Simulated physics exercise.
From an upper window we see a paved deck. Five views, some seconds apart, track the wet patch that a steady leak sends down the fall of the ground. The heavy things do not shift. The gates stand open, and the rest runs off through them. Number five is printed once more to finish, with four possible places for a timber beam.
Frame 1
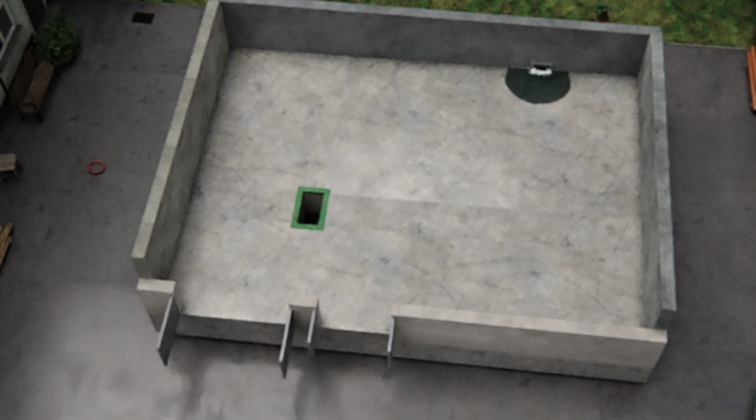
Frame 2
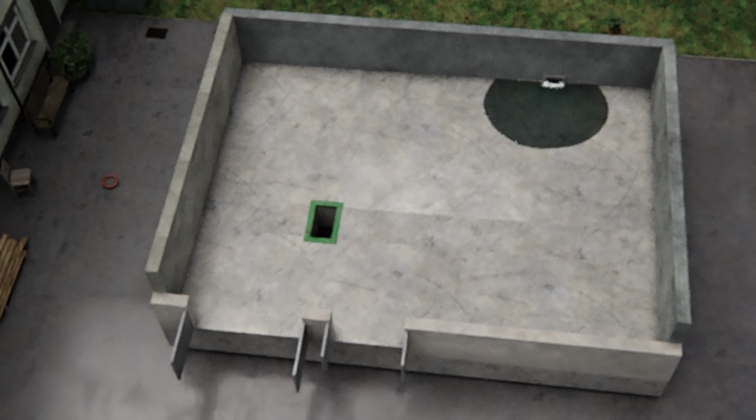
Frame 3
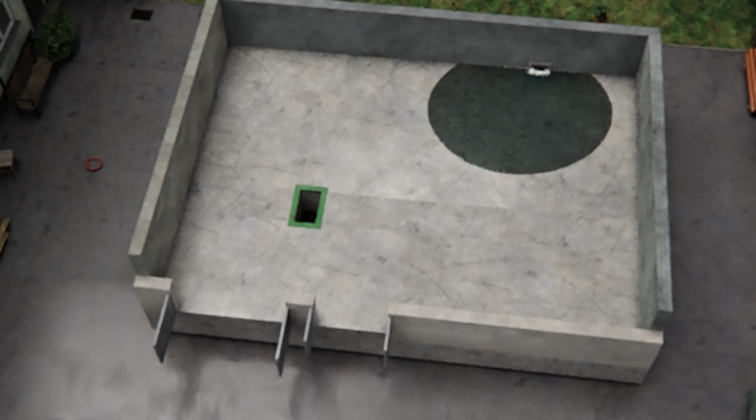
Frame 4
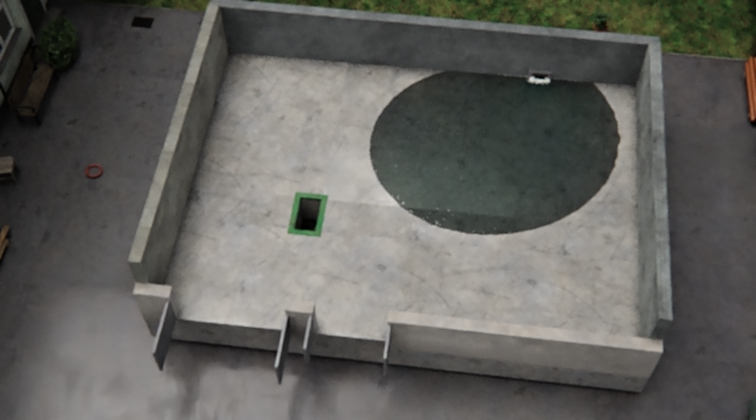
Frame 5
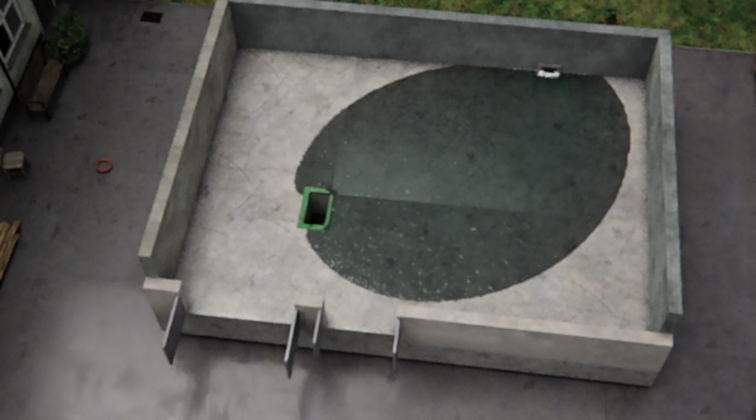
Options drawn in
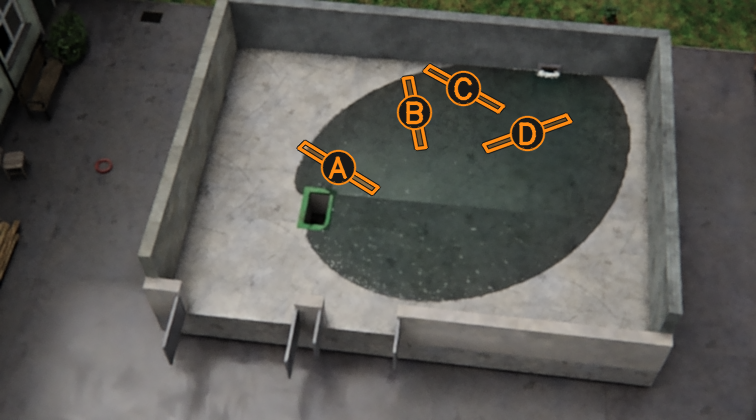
A walled paved deck darkens as water spreads from the upper right to the green-edged gully.
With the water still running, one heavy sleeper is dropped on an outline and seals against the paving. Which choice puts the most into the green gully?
Take D.
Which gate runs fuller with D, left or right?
More leaves on the left.
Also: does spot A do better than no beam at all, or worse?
Spot A is worse.
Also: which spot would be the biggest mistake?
It is A.
In orange, A from (302, 145) to (375, 190); B from (407, 77) to (421, 147); C from (427, 68) to (500, 108); D from (485, 148) to (568, 118).
With A, about 5 % of the stream goes into the green gully, about 94 % out by the gates.
With B, about 13 % of the stream goes into the green gully, about 84 % out by the gates.
With C, about 11 % of the stream goes into the green gully, about 87 % out by the gates.
With D, about 21 % of the stream goes into the green gully, about 79 % out by the gates.
